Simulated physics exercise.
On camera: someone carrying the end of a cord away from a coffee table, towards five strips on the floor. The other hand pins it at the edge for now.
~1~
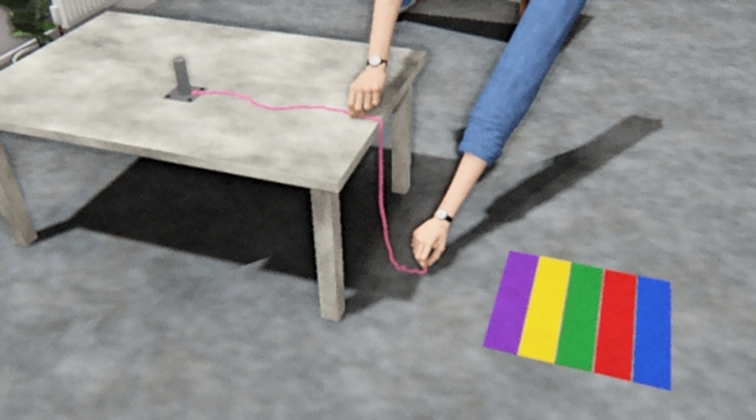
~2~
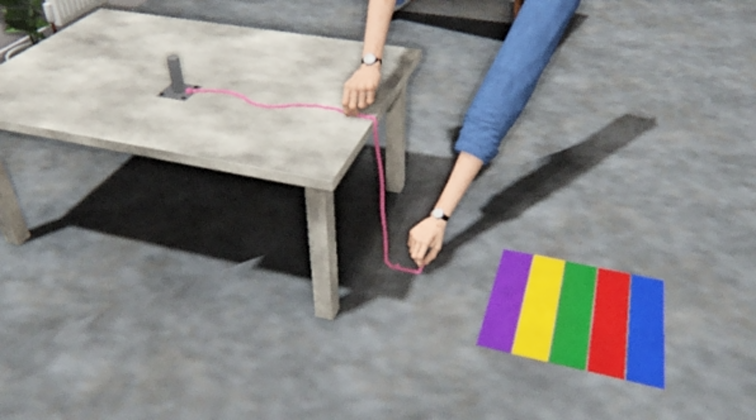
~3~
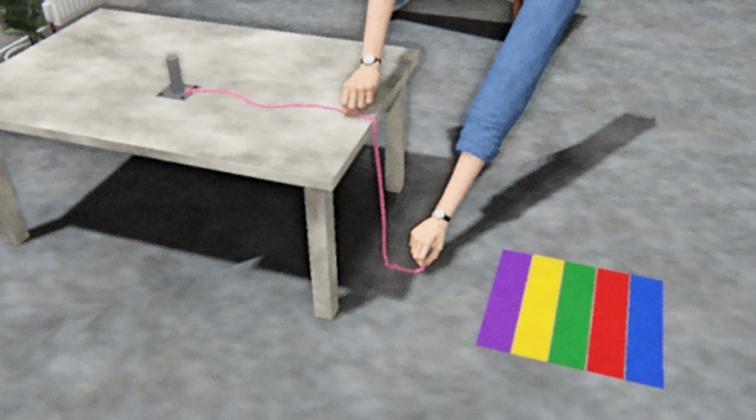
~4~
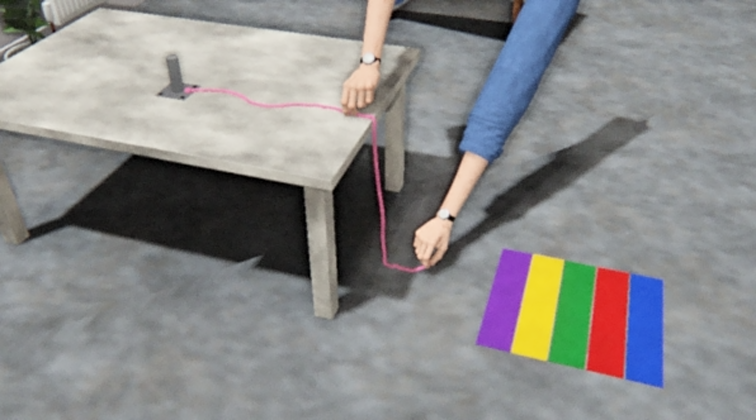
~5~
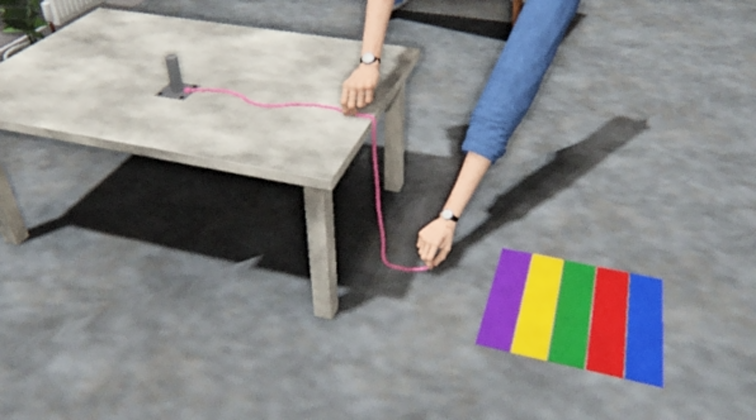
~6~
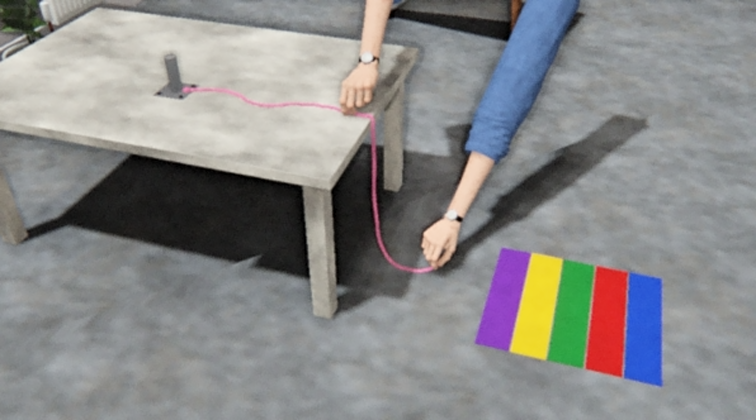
At the start, one hand presses a pink cord to the edge of a pale table while the other holds its end near the floor, left of five coloured strips. The lower hand then moves the end slightly right, towards the purple strip, and the hanging cord bends into a smoother curve.
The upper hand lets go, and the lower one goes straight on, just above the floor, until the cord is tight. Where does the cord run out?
It gets as far as the yellow strip.
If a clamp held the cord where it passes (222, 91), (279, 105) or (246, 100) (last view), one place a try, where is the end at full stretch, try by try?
The places are (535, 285), (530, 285) and (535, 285).
Soon after, end near (485, 275); short of the strips.
Then, end near (520, 282); over purple.
At full stretch, end near (540, 287); over yellow. The yellow one.
